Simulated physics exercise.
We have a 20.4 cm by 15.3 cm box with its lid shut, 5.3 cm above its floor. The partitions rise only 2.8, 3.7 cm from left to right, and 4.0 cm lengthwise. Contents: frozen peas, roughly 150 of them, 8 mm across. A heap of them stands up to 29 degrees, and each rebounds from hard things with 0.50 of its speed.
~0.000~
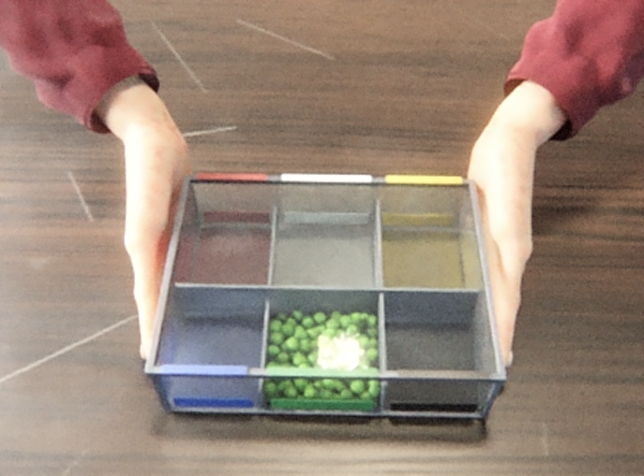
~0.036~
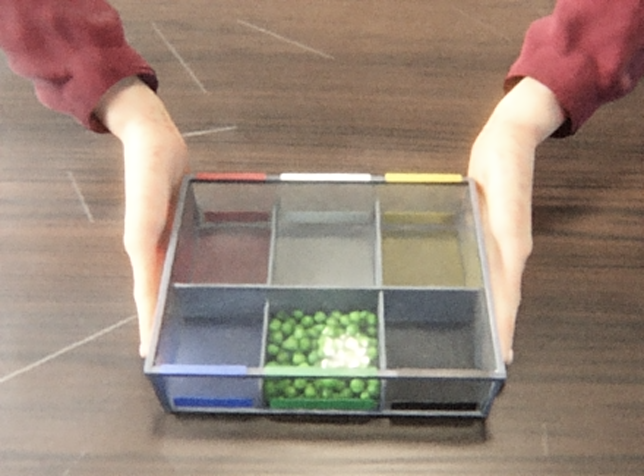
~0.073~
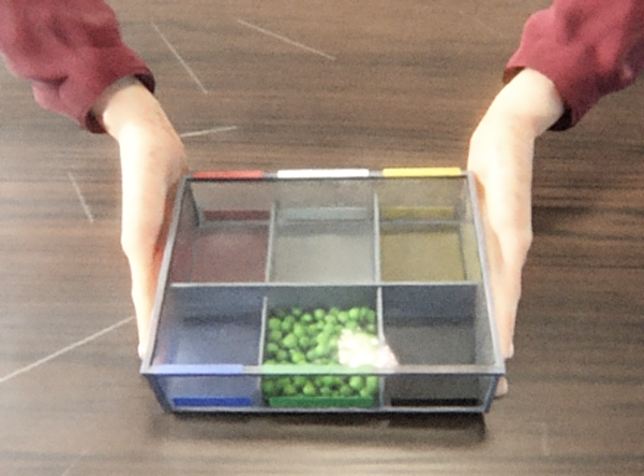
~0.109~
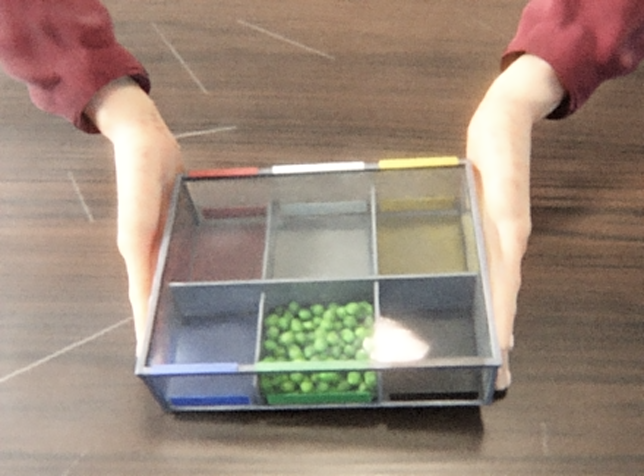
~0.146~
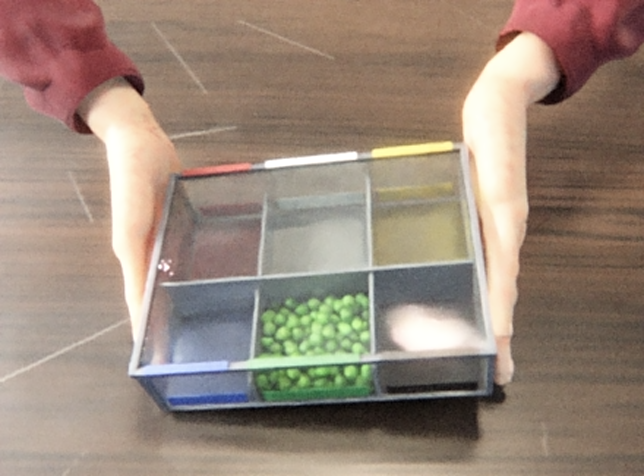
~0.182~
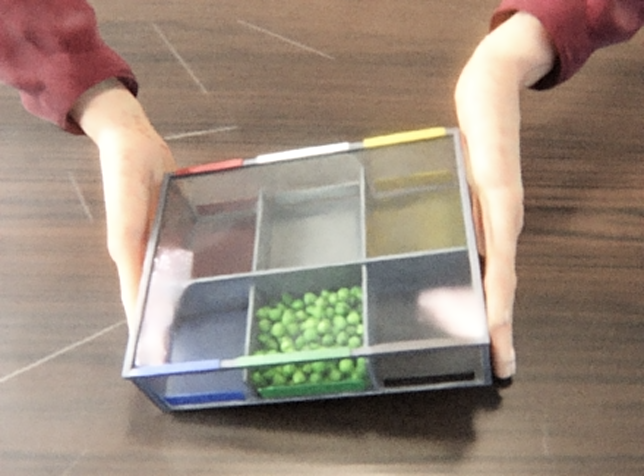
On a dark wooden table, two hands gradually tilting a clear divided box of green peas, its right side rising.
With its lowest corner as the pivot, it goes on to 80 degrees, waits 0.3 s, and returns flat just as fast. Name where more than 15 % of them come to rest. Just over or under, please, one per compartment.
Red: Under, blue: Over, green: Over, yellow: Under, white: Under, black: Under.
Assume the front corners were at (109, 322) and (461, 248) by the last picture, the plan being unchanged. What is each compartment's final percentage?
Red 30; blue 35; green 30; yellow 0; white 0; black 0.
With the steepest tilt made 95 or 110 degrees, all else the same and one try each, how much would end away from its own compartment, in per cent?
Some 85 and 100 per cent.
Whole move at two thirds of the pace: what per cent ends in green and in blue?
Final share: Green 60 %, blue 40 %.
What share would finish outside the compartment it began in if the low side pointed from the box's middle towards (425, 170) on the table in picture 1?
About 25 per cent.
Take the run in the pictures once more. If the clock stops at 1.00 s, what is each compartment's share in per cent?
Shares - red: 0, blue: 35, green: 65, yellow: 0, white: 0, black: 0.
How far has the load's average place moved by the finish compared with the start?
The balance point ends up some 5.0 centimetres from where it began.
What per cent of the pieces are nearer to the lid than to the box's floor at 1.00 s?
Estimate: Near 30 per cent.
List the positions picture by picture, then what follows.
In the first frame, box tilt 0 degrees, front corners at (154, 369) and (498, 375); green 100 %.
In the second frame, box tilt 1 degrees, front corners at (153, 369) and (498, 374).
In the third frame, box tilt 2 degrees, front corners at (150, 369) and (497, 369).
In the fourth frame, box tilt 5 degrees, front corners at (145, 370) and (494, 360), lowest corner left front.
In the fifth frame, box tilt 9 degrees, front corners at (138, 371) and (489, 349), lowest corner left front.
In the sixth frame, box tilt 13 degrees, front corners at (132, 372) and (481, 338), lowest corner left front; green 100 %. Its pace works out near 110 degrees a second.
After 1.00 s, tilt 80 degrees; blue 35 %, green 65 %.
Then, at 1.54 s, tilt 43 degrees; blue 50 %, green 50 %.
After 2.14 s, tilt 0 degrees; blue 50 %, green 50 %.
In the end, at 2.7 s, red 0 %, blue 50 %, green 50 %, yellow 0 %, white 0 %, black 0 %.
